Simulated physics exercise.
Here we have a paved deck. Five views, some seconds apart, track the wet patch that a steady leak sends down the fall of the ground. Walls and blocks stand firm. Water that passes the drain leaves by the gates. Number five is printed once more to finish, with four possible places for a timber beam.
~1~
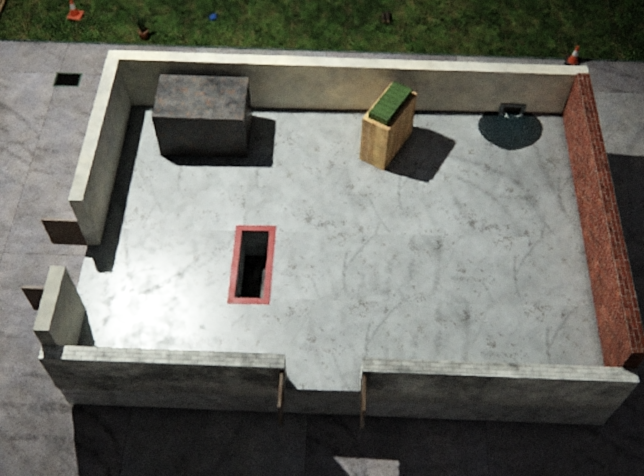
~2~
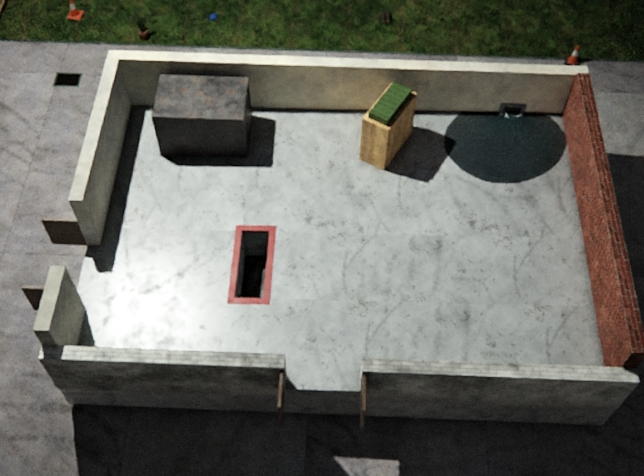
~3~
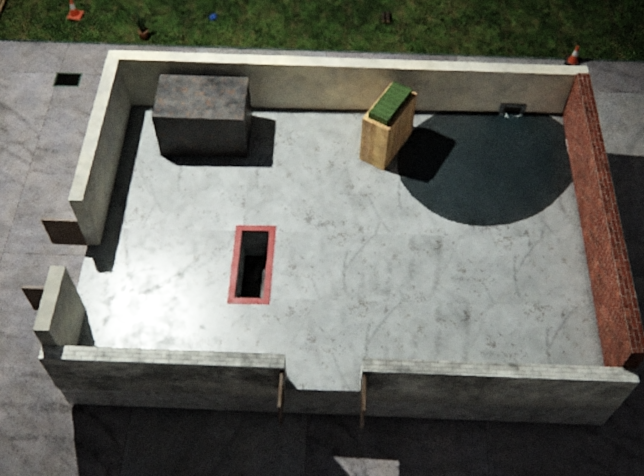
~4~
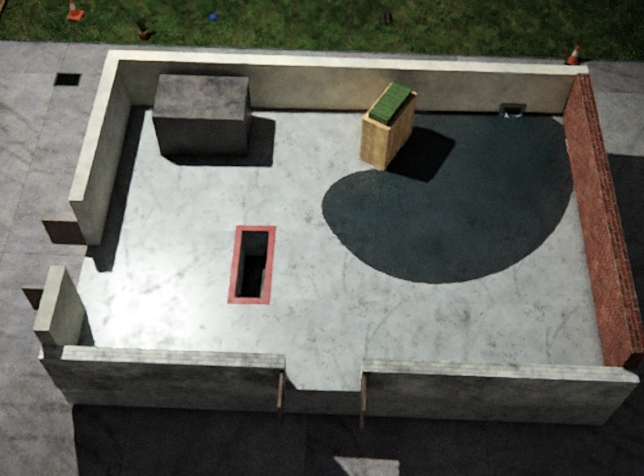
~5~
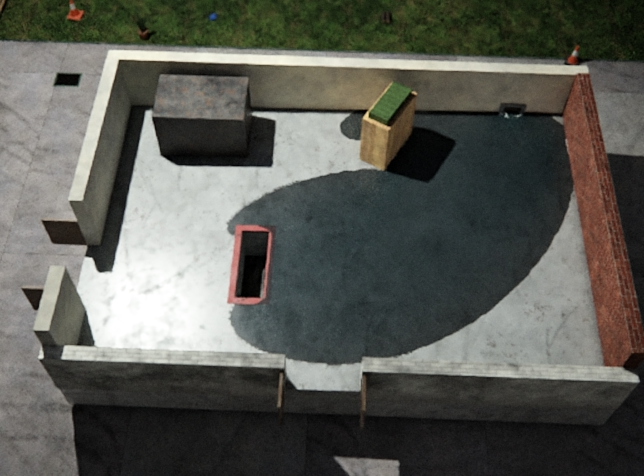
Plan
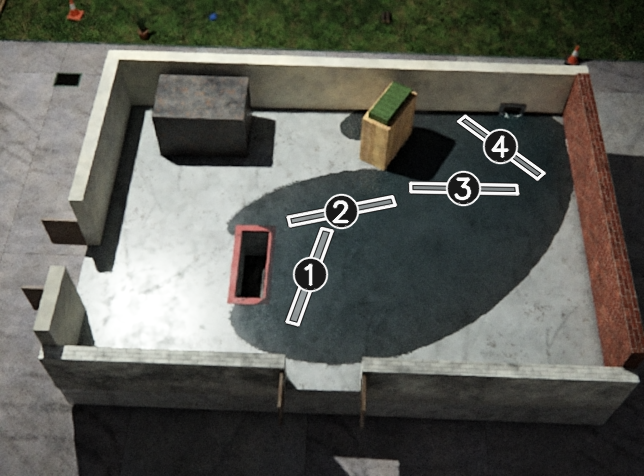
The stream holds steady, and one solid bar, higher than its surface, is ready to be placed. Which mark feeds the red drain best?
Place 3 does it best.
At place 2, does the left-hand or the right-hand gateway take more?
The left one.
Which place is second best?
2 it is.
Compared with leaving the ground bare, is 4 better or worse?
Worse.
In white, 1 from (292, 323) to (327, 229); 2 from (289, 221) to (393, 200); 3 from (410, 187) to (517, 189); 4 from (461, 118) to (540, 176).
For place 1, about 16 % of the stream goes into the red drain, about 83 % out by the gates.
For place 2, about 27 % of the stream goes into the red drain, about 72 % out by the gates.
For place 3, about 43 % of the stream goes into the red drain, about 56 % out by the gates.
For place 4, about 15 % of the stream goes into the red drain, about 84 % out by the gates.
